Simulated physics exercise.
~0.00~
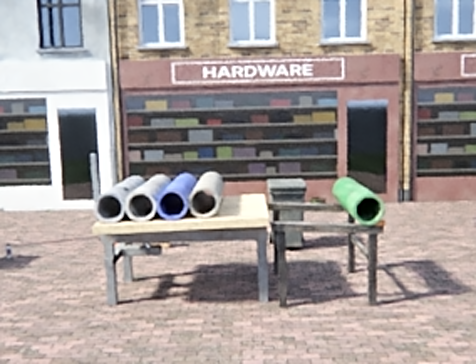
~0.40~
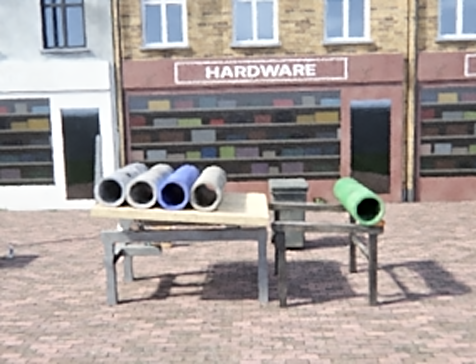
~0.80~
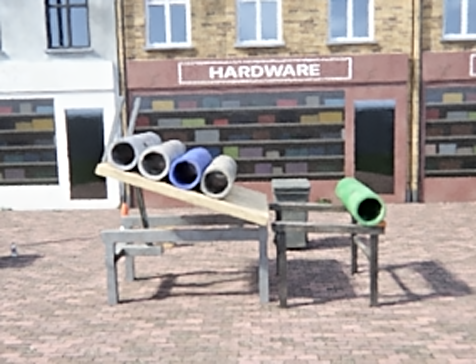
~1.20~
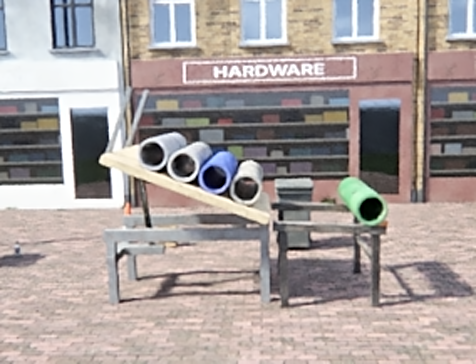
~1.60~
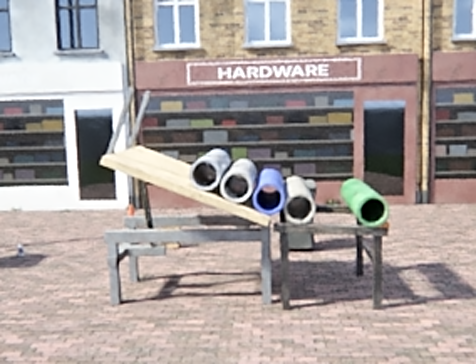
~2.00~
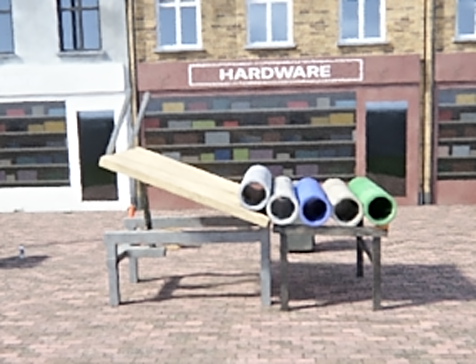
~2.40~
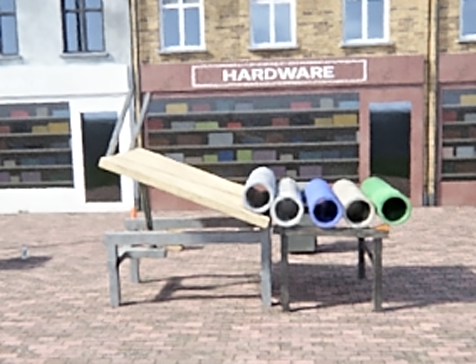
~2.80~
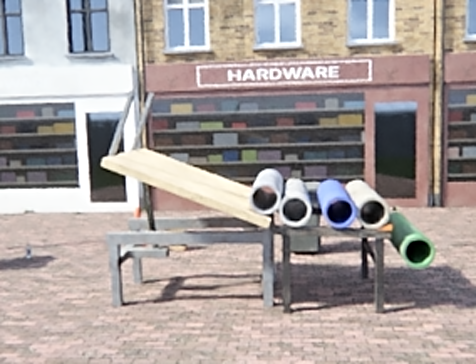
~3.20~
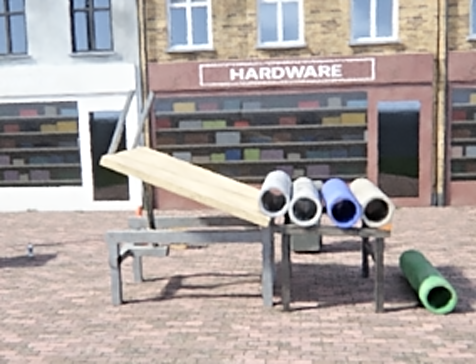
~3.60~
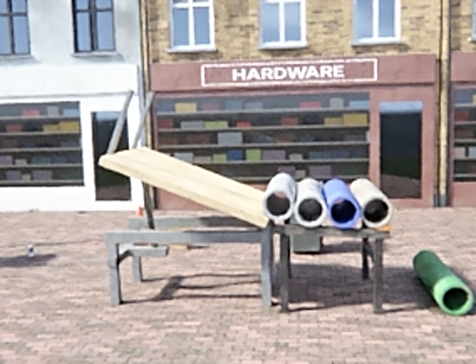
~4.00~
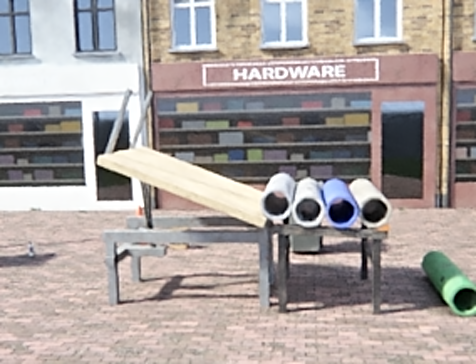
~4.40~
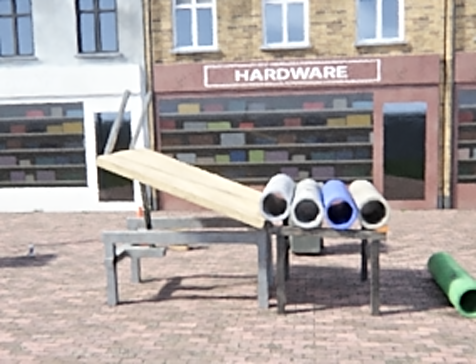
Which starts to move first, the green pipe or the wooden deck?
The wooden deck starts to move first, tilting up while the green pipe is still lying in place on the rack.
